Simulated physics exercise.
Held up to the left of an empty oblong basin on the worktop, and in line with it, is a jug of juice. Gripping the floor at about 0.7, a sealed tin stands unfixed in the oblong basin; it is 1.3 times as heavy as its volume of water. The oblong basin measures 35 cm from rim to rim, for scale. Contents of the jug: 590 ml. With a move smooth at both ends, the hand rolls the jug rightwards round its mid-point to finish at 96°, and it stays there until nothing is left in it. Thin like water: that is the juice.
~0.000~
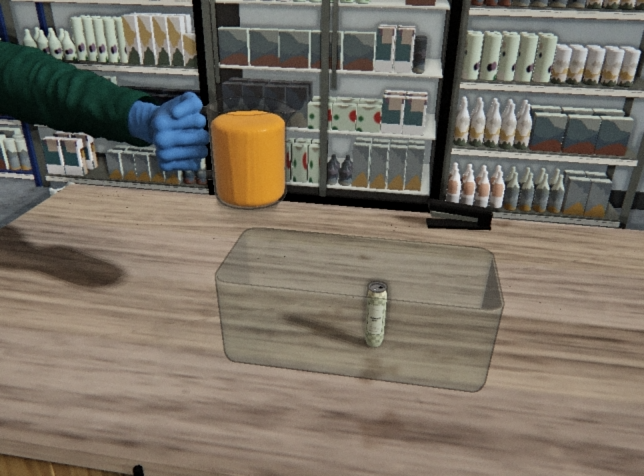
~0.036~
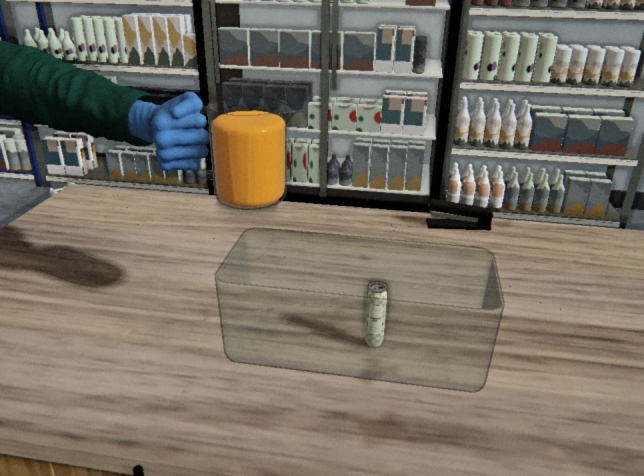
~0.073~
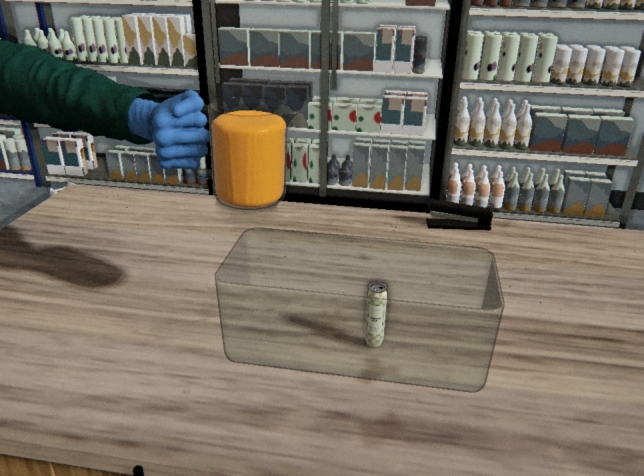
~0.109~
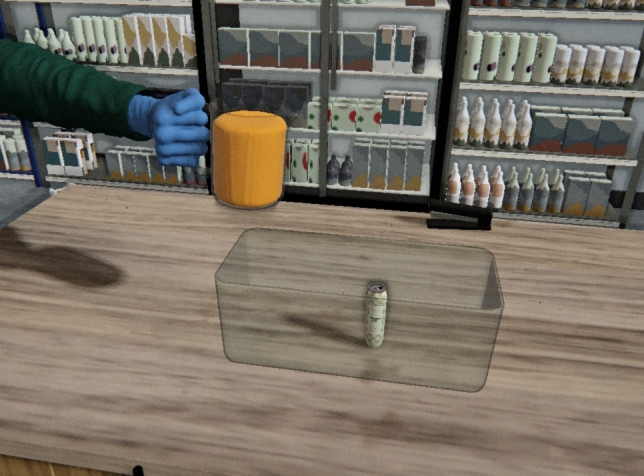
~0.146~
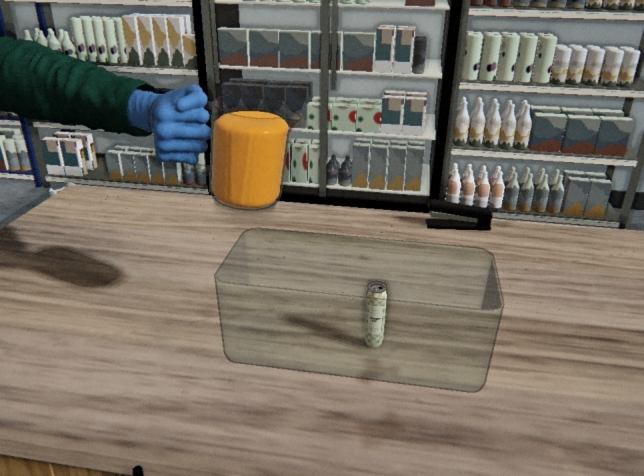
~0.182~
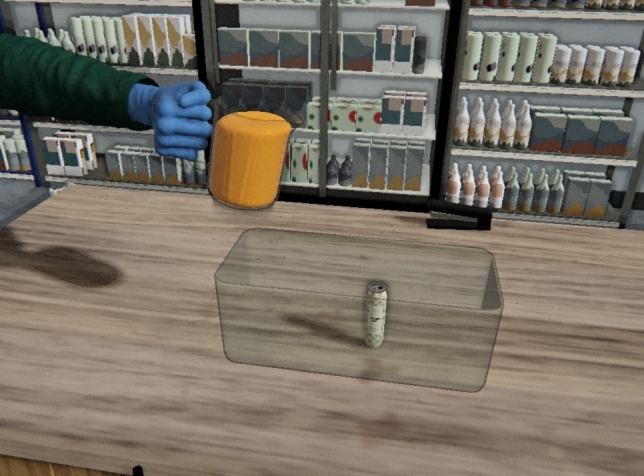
To begin with, a blue-gloved hand holds a jug of orange juice upright above a wooden worktop, up and to the left of a clear oblong basin with a small patterned tin standing in it. The hand then slowly tilts the jug slightly rightwards, while the basin and tin stay still.
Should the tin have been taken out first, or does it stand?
I'd say it will come down.
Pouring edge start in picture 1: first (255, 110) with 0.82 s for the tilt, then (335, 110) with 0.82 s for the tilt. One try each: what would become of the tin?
Try 1: Still standing; try 2: Still standing.
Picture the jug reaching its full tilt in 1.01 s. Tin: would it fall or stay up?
Well, the tin simply tips.
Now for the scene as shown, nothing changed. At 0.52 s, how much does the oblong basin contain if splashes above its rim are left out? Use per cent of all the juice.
Near 2 in a hundred.
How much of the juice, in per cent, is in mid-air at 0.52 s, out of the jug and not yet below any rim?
I'd say close to 14 per cent.
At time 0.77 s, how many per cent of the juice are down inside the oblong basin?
About 38 %.
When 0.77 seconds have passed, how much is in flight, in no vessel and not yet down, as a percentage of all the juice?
Roughly 24 %.
Then, 0.52 s in, the tilt is 68° and 83 per cent is still to pour; the tin stands where it began.
Then, 0.77 s in, the tilt is 95° and 39 per cent is still to pour; the tin stands 2 cm from where it began.
Then, 1.03 s in, the tilt is 96° and 11 per cent is still to pour; the tin lies on its side.
Then, 1.32 s in, the tilt is 96° and 3 per cent is still to pour; the tin lies on its side.
Finally, the tin lies on its side.
